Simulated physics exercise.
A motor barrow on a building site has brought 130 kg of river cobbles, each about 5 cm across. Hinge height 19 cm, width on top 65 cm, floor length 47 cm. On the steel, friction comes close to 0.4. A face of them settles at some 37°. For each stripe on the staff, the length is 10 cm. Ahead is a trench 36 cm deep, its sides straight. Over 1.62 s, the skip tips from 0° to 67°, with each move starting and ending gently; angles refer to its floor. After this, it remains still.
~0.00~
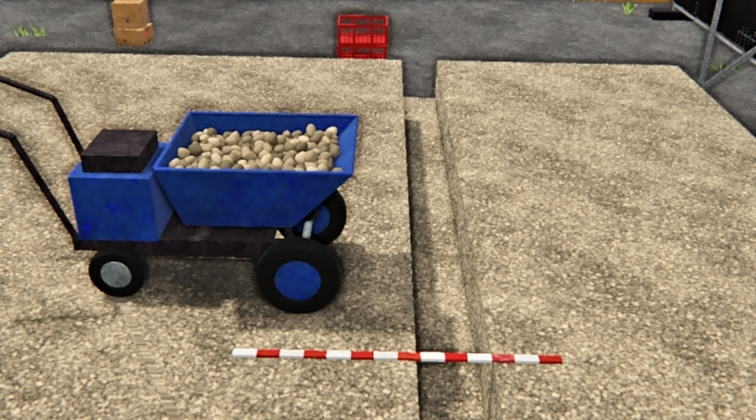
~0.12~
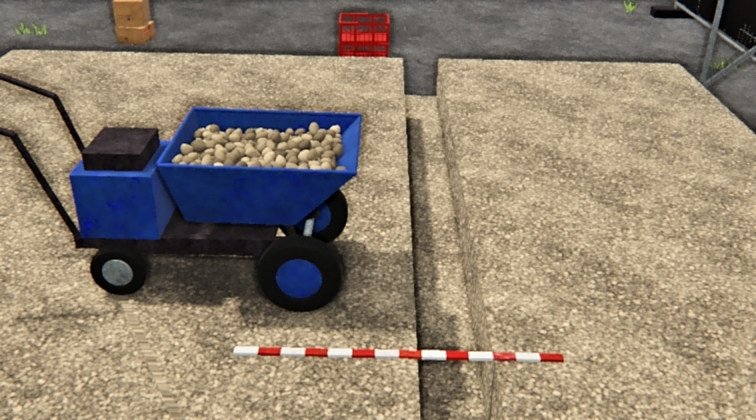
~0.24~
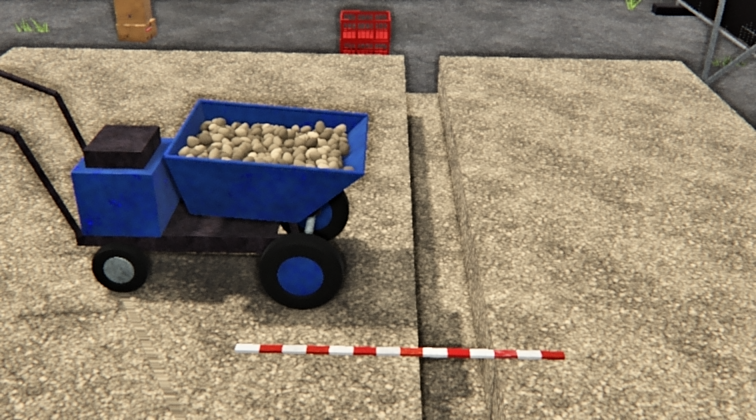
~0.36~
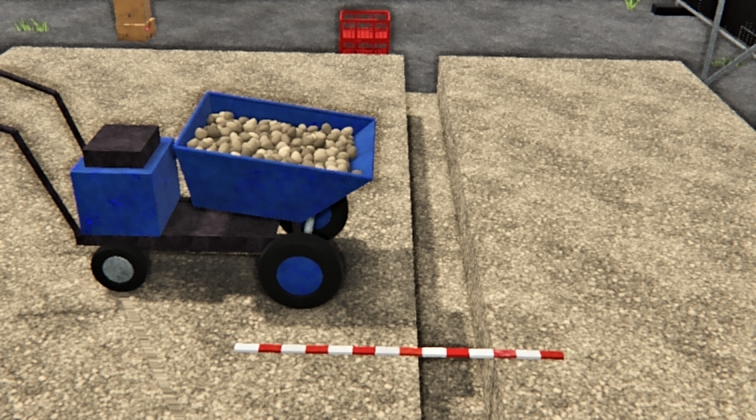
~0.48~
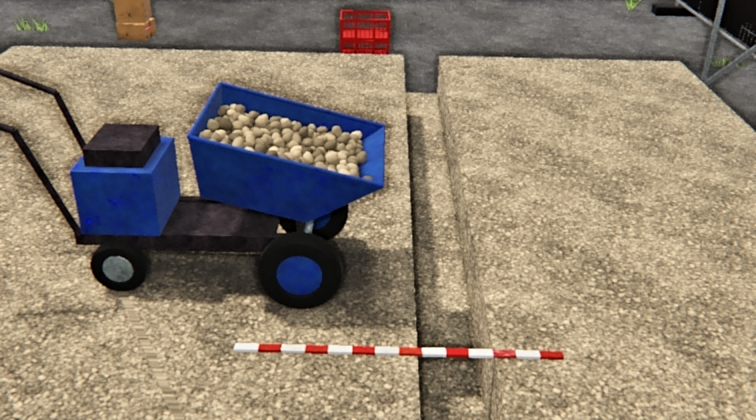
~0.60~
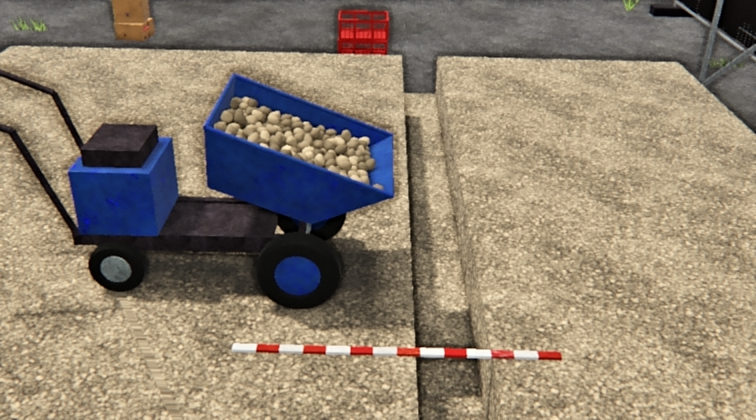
The clip opens on a blue motor barrow with a skip full of rounded stones, standing left of a narrow trench with a red-and-white staff lying across it. The skip tilts slightly, then more steeply, its left end rising while the stones shift a little toward the lower right end.
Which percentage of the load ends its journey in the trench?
Roughly 89 per cent.
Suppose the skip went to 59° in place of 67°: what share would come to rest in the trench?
Then close to 80 per cent.
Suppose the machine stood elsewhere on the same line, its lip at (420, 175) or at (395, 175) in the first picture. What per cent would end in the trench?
Near 15 and near 40 percent.
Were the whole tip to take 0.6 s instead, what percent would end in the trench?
Then roughly 65 percent.
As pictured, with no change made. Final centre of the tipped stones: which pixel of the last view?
I'd put it close to (449, 317).
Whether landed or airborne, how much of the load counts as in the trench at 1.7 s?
Close to 40 per cent has got there by then.
After 1.2 s the floor is at 57°; 100 % in the skip; the foremost stones are at (431, 237).
After 1.7 s the floor is at 67°; 55 % in the skip, 40 % in the trench, 5 % past the trench; the foremost stones are at (512, 261).
After 2.1 s the floor is at 67°; 26 % in the skip, 63 % in the trench, 11 % past the trench; the foremost stones are at (567, 260).
After 4.0 s the floor is at 67°; 0 % in the skip, 89 % in the trench, 11 % past the trench; the foremost stones are at (594, 268).
